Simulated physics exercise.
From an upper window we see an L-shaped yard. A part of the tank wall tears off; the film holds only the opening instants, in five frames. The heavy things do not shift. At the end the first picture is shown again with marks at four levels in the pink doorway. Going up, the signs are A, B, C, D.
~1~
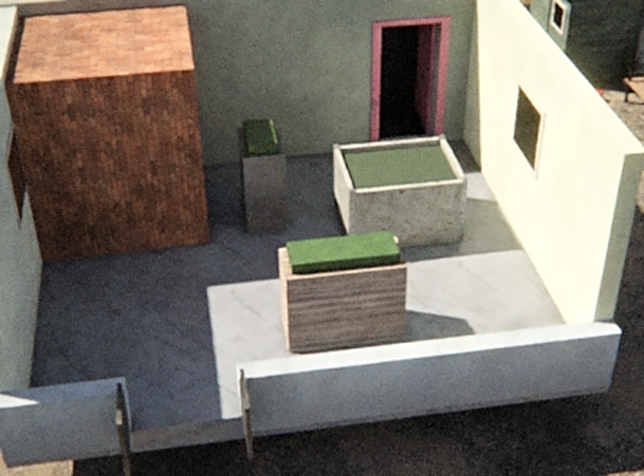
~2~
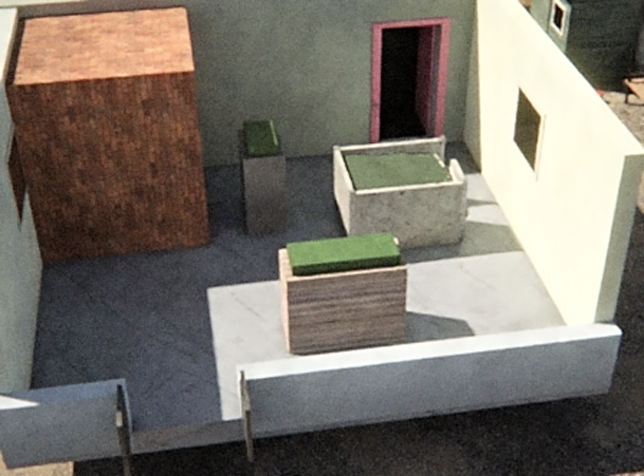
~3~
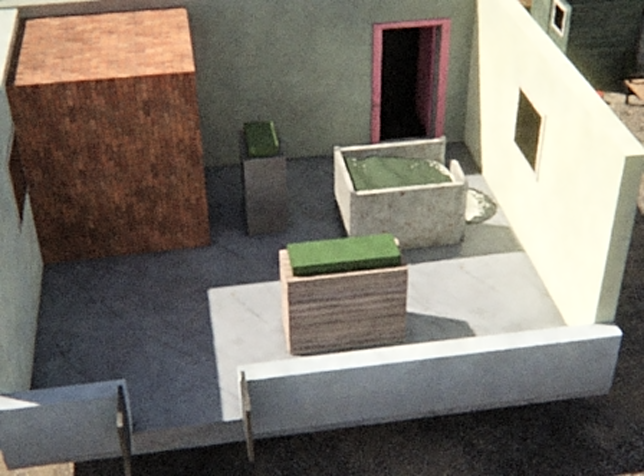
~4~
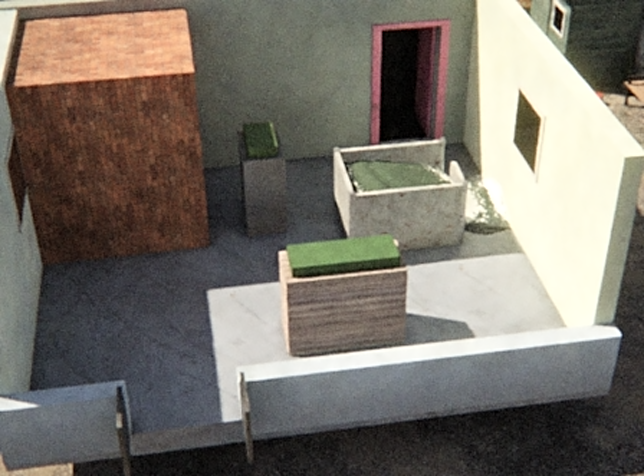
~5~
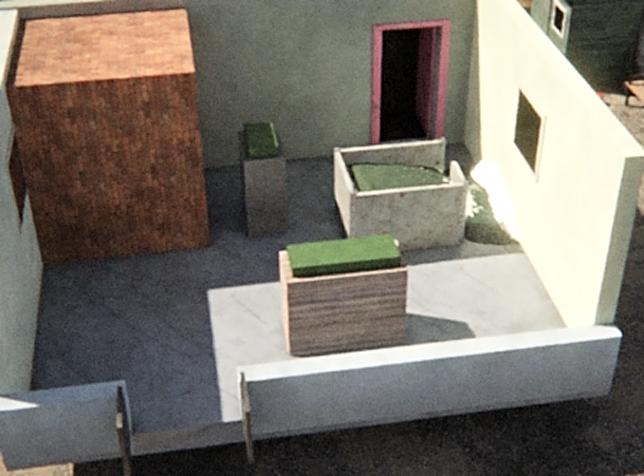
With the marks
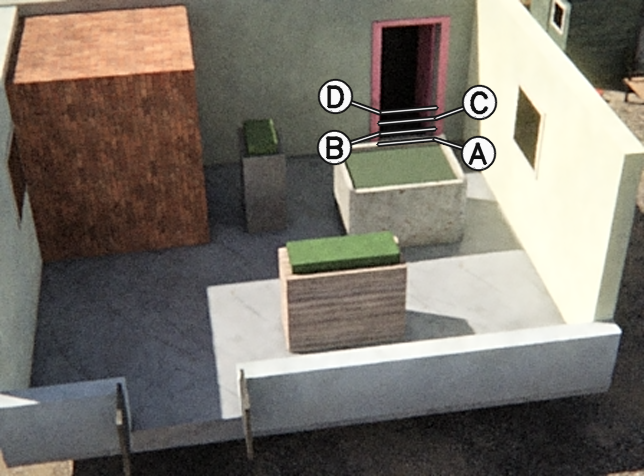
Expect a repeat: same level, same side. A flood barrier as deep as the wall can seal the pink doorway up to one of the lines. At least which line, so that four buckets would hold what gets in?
It is B.
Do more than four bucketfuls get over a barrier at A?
Yes.
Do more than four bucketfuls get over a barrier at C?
No.
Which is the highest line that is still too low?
That would be A.
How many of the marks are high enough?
Three of the four.
On the marked copy, A at (406, 141); B at (407, 131); C at (407, 120); D at (408, 110); from the bottom up A, B, C, D.
With A, some 20 bucketfuls get in.
With B, a bucket or two gets in.
With C, nothing gets over.
With D, nothing gets over.
